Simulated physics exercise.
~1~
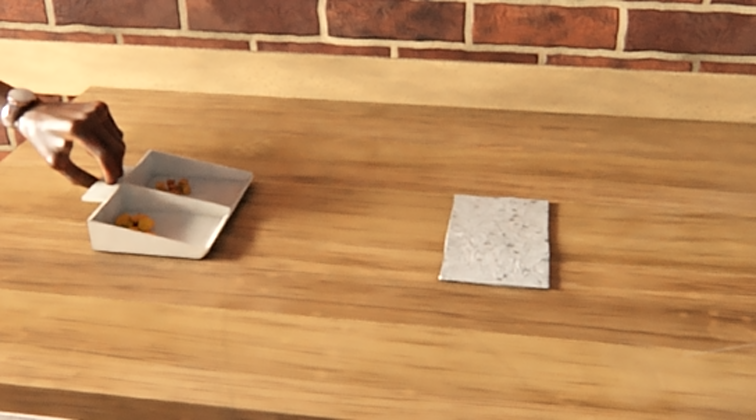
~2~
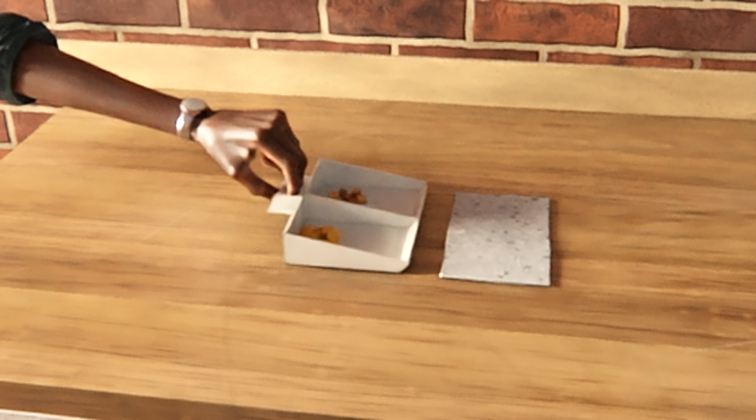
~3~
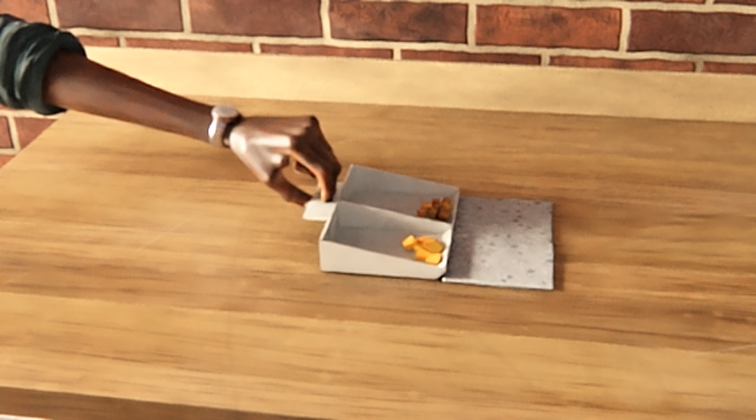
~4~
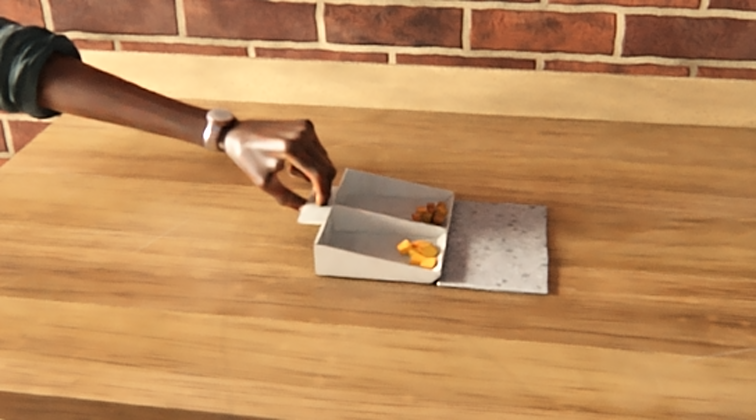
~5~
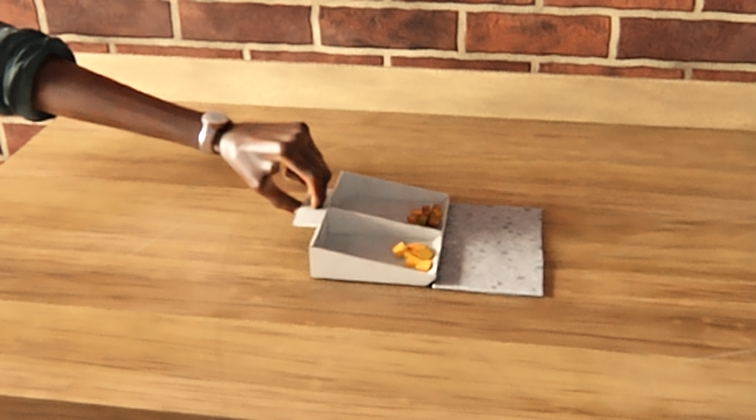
On a wooden table before a brick wall, a hand slid a pale two-part tray right until it met a speckled slab; the yellow-orange bits in the near part and brownish ones in the far part shifted to the front rim and stayed inside.
